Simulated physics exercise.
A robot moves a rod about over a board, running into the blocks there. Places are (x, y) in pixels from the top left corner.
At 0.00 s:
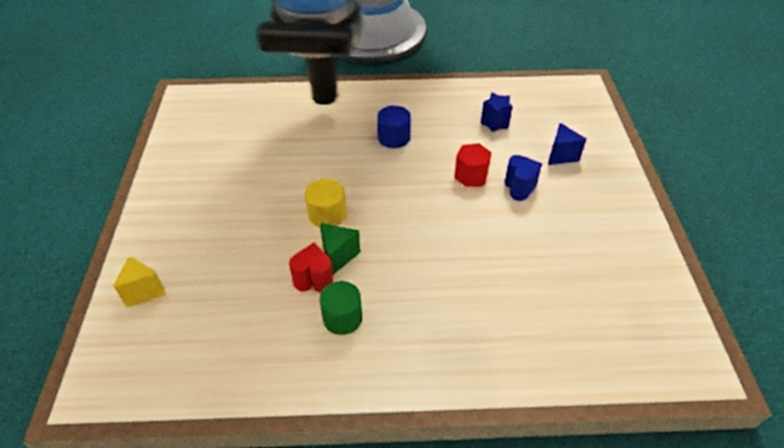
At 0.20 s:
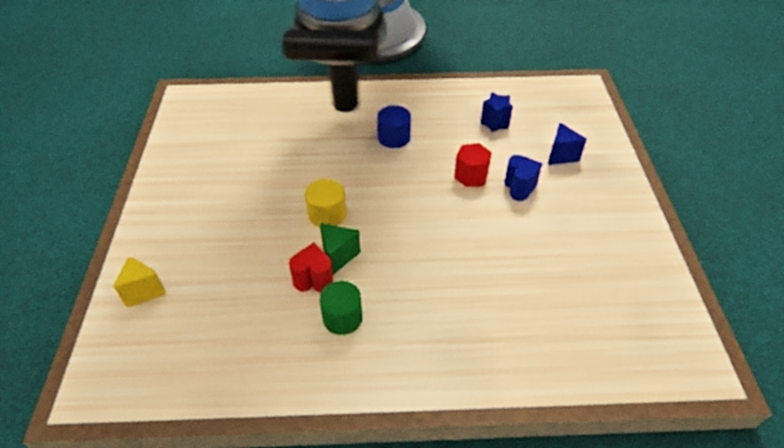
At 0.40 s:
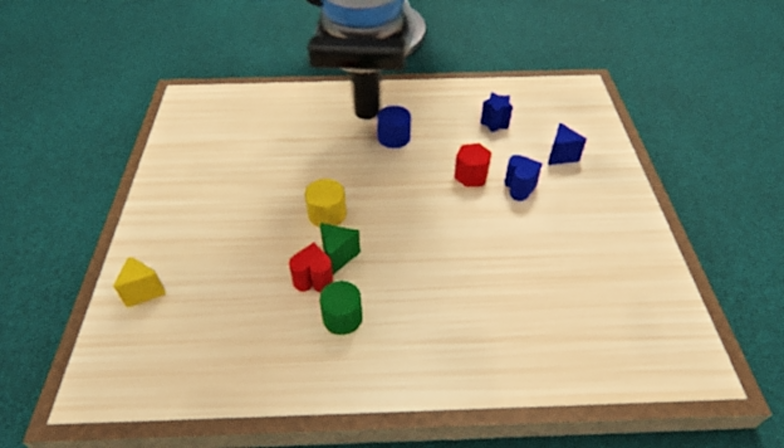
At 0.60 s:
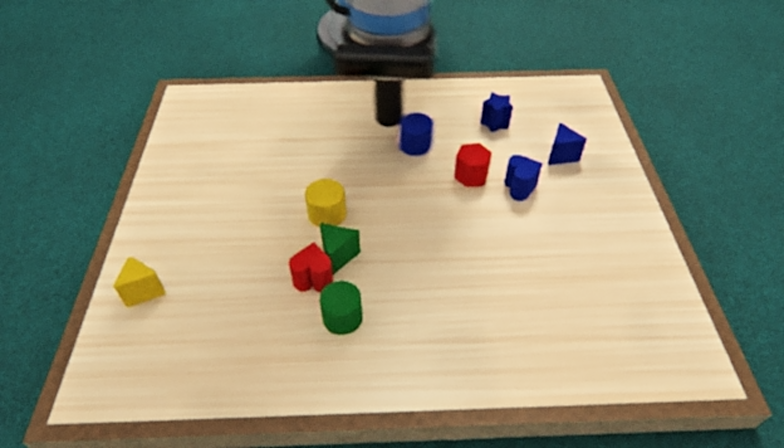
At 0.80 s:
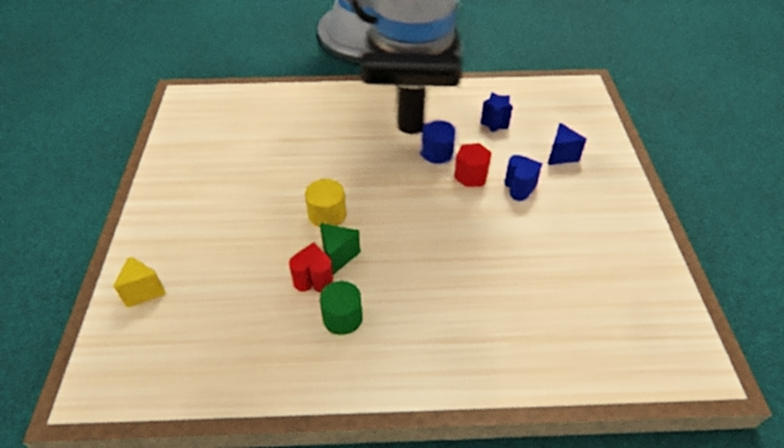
A robot arm's dark rod glides rightward above the far side of a wooden board scattered with coloured blocks, then meets the blue cylinder and pushes it a short way right and slightly nearer, towards the red six-sided block.
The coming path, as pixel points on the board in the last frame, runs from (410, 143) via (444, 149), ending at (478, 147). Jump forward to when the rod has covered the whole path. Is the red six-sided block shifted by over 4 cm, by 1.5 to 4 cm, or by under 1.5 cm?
Movement: 1.5 to 4 cm.
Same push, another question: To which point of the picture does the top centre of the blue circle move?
At pixel (504, 142).
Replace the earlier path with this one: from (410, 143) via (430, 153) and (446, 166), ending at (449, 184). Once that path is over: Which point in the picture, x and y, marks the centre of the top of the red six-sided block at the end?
Pixel (498, 167).
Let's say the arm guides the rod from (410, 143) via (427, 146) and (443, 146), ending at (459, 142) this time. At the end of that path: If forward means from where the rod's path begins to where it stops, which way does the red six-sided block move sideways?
Answer: Rightward.
What follows on the original path. Halfway along, rod (445, 133); blue circle (474, 138); red six-sided block (488, 161), turned 35° clockwise.
At the end, rod (480, 132); blue circle (504, 142); red six-sided block (495, 165), turned 65° clockwise; blue star block unmoved.
